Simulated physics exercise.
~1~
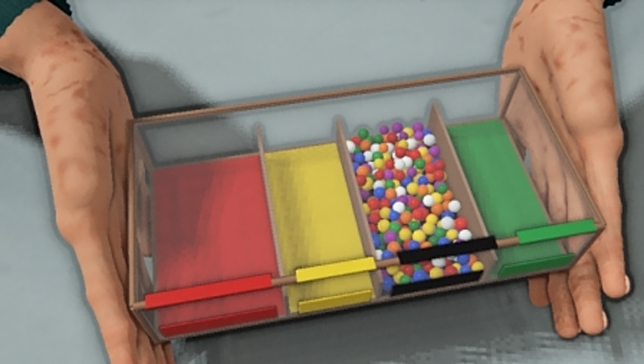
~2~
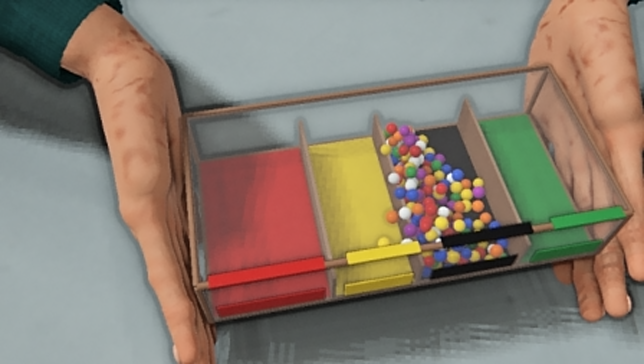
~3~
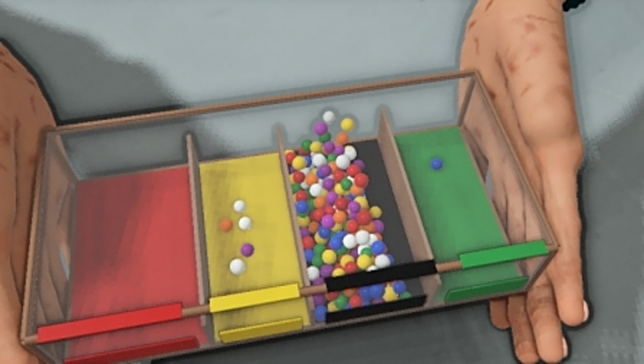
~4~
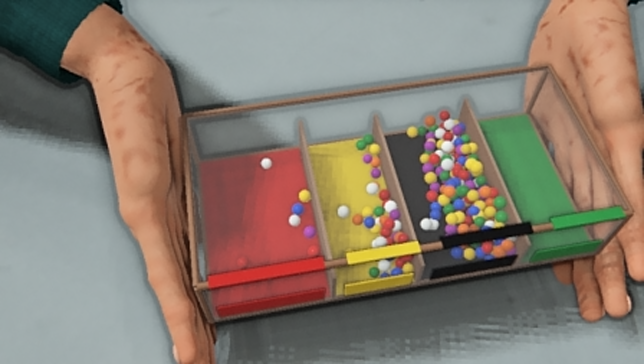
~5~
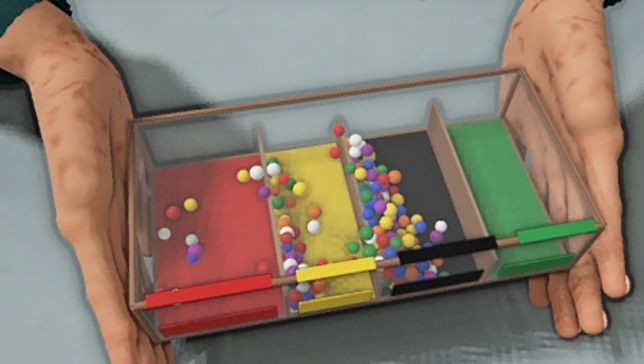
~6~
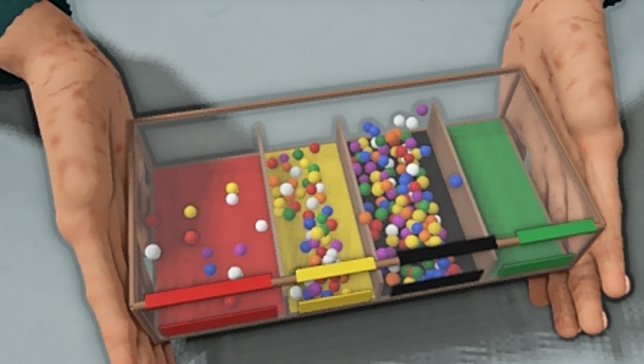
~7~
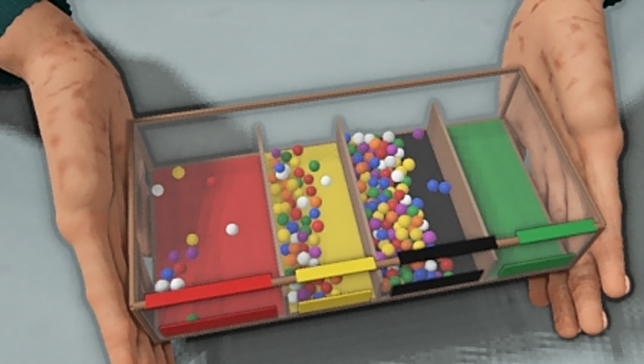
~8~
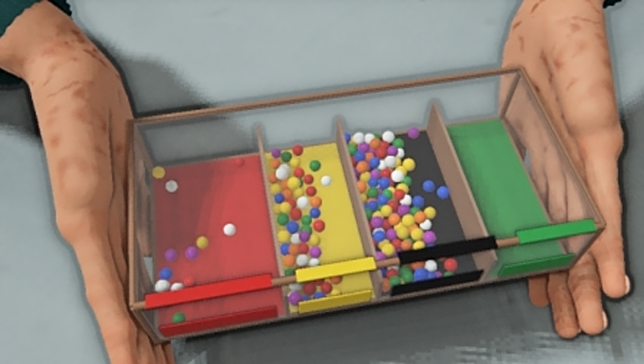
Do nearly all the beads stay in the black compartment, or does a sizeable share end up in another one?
A sizeable share ends up in the yellow compartment, though the black one still holds the most. Only a few beads reach the red compartment, and the green one ends up empty.
